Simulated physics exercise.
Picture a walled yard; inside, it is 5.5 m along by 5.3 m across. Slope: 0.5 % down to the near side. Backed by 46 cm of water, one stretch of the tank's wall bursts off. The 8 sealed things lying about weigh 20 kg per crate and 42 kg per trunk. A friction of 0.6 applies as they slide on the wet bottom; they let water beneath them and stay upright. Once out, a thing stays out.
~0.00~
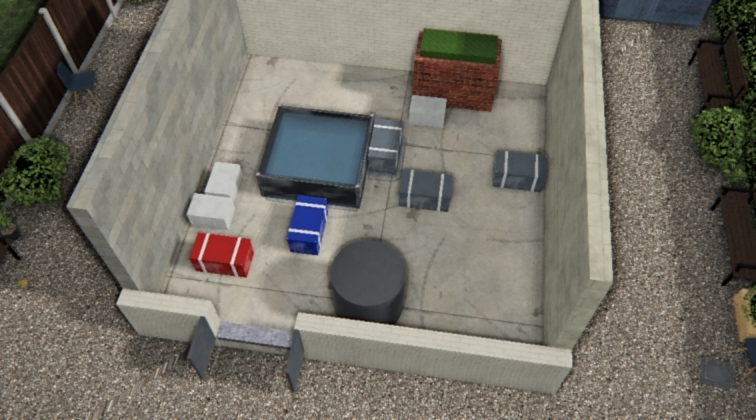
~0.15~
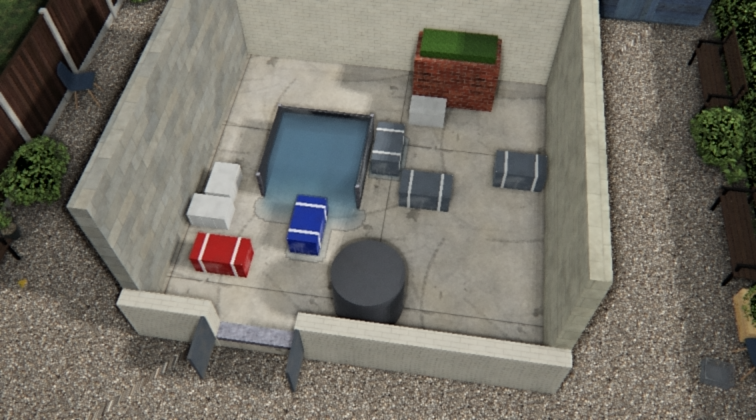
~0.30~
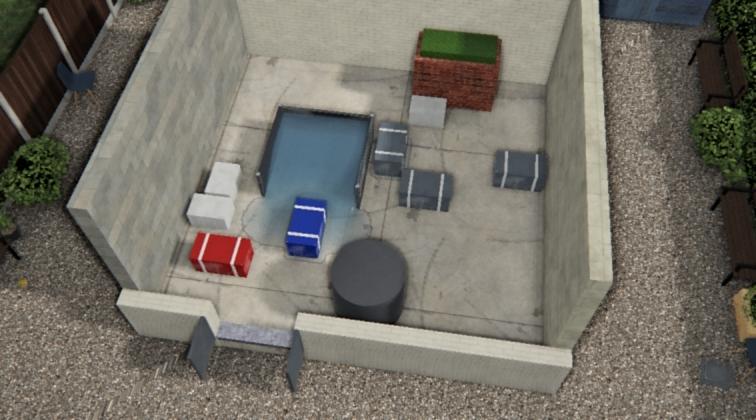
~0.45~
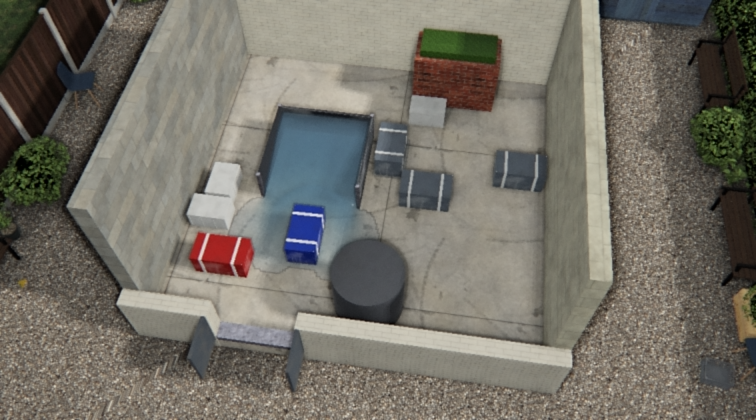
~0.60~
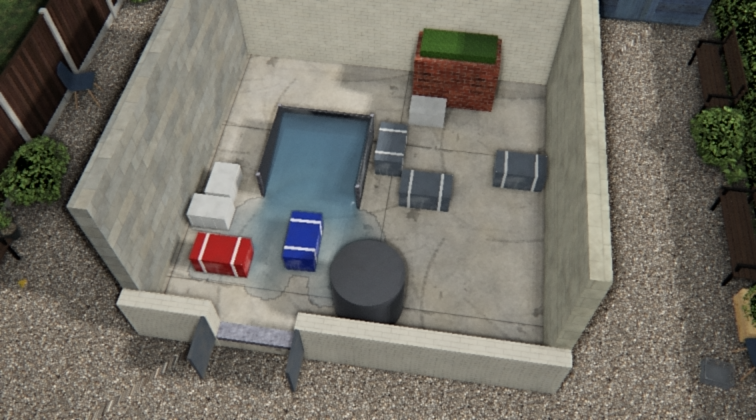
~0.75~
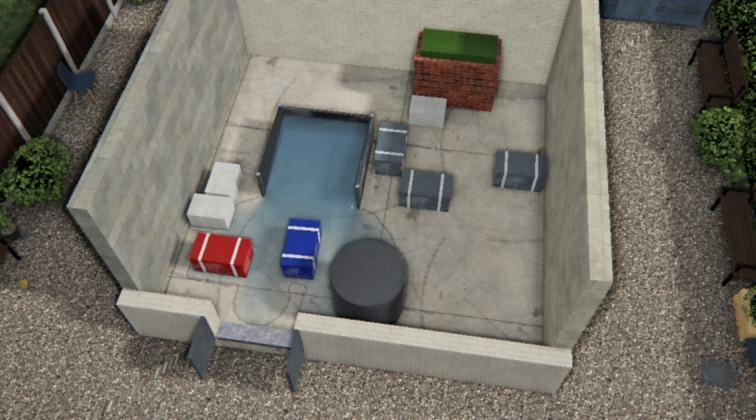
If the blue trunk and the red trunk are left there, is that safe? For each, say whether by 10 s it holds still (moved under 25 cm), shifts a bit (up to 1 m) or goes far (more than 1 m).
By 10 s, the blue trunk goes far, the red trunk shifts a bit.
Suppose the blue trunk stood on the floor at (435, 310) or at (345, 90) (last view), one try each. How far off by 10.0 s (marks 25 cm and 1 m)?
From the first spot it does not really budge, and from the second it does not really budge.
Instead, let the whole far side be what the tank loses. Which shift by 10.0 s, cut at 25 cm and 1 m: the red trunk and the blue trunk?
Red trunk: Essentially stationary; blue trunk: Essentially stationary.
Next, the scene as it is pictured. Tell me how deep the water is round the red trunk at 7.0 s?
4 cm, roughly.
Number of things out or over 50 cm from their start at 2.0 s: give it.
2.
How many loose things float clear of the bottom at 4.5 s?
It comes to 0 of them.
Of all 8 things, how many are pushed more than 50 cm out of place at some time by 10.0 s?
Result: 2.
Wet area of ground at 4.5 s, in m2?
Somewhere about 16 m2, give or take.
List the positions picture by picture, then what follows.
In the first frame, the blue trunk at (307, 218), on the bottom; the red trunk at (220, 248), on the bottom; 2.1 m2 under water; 0 of 8 have shifted.
In the second frame, the blue trunk at (307, 218) rests on the ground; the red trunk at (220, 248) rests on the ground; water covers 2.7 m2; 1 of 8 have shifted.
In the third frame, the blue trunk at (306, 221), on the bottom, 6 cm from its start; the red trunk at (220, 248), on the bottom; 3.4 m2 under water; 2 of 8 have shifted.
In the fourth frame, the blue trunk at (304, 228), on the bottom, 17 cm from its start; the red trunk at (220, 248) rests on the ground; 4.3 m2 under water; 2 of 8 have shifted.
In the fifth frame, the blue trunk at (303, 235) rests on the ground, 29 cm from its start; the red trunk at (220, 248), on the bottom; water covers 4.9 m2; 2 of 8 have shifted.
In the sixth frame, the blue trunk at (301, 242) rests on the ground, 43 cm from its start; the red trunk at (220, 249) rests on the ground; water covers 5.7 m2; 2 of 8 have shifted.
After 2.0 s the blue trunk is near (270, 315), 1.6 m from its start, afloat; the red trunk is near (191, 285), 0.7 m from its start, aground; 0 of 8 are out; 1 afloat.
After 4.5 s the blue trunk has gone out; the red trunk is near (211, 290), 0.7 m from its start, aground; 1 of 8 are out; 0 afloat.
After 7.0 s the blue trunk has gone out; the red trunk is near (211, 290), 0.7 m from its start, aground; 1 of 8 are out; 0 afloat.
After 10.0 s the blue trunk has gone out; the red trunk is near (211, 290), 0.7 m from its start, aground; 1 of 8 are out; 0 afloat.
